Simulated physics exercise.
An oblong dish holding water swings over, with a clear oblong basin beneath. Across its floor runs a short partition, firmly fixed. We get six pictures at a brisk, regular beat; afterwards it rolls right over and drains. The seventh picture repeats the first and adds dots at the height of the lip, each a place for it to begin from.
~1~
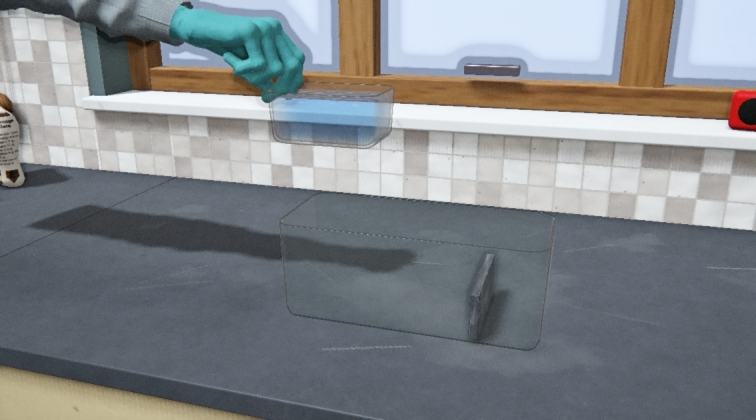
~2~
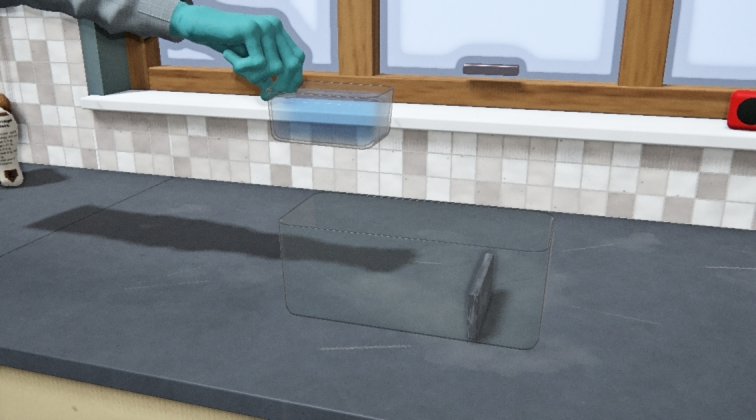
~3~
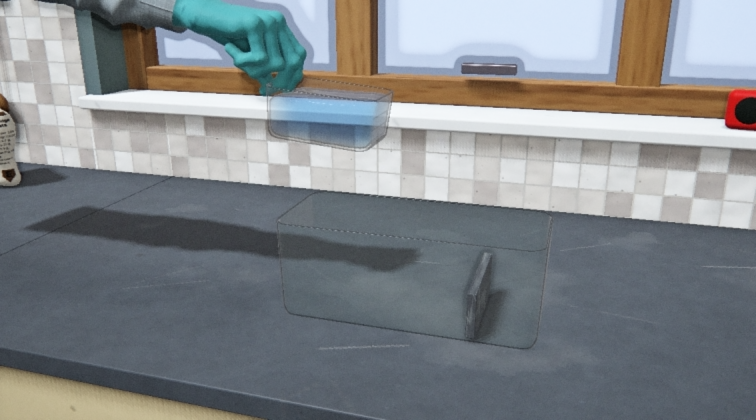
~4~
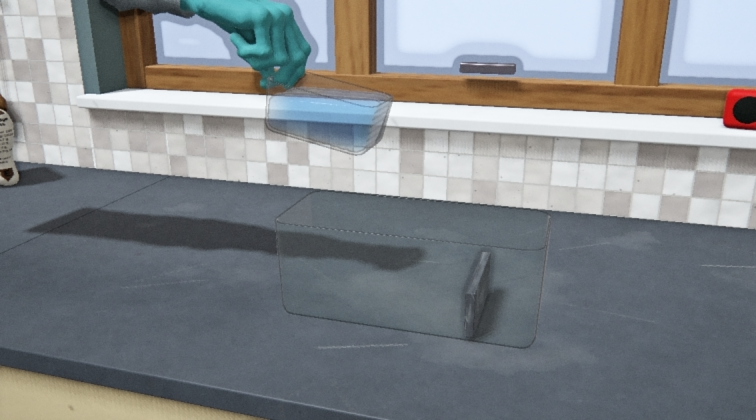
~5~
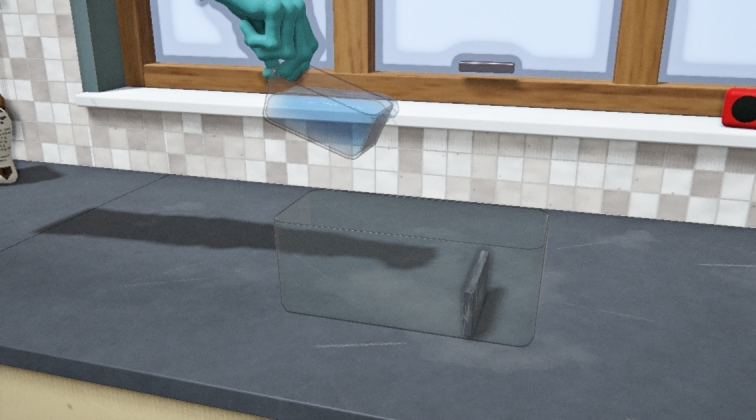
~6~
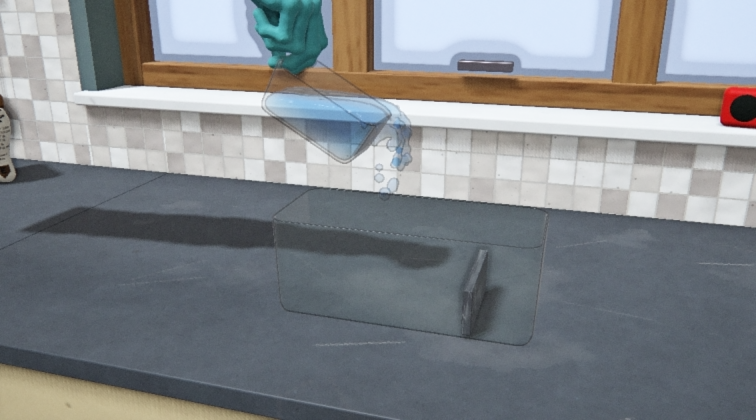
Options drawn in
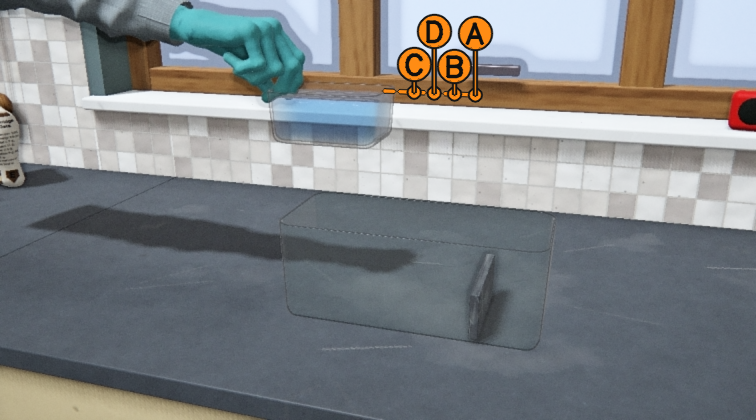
Small clear dish of blue water tilting rightward in a teal-gloved hand, water spilling over its lip above a clear oblong basin.
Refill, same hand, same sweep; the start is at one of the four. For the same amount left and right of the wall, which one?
Place D does it best.
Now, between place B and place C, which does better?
The answer is B.
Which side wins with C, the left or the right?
The left side.
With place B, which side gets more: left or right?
The right side.
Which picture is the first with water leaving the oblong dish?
Picture 5.
In orange, A at (475, 95); B at (454, 94); C at (414, 92); D at (434, 93).
With A, about 32 % ends left of the wall and 67 % right of it.
With B, about 27 % ends left of the wall and 72 % right of it.
With C, about 85 % ends left of the wall and 14 % right of it.
With D, about 45 % ends left of the wall and 54 % right of it.
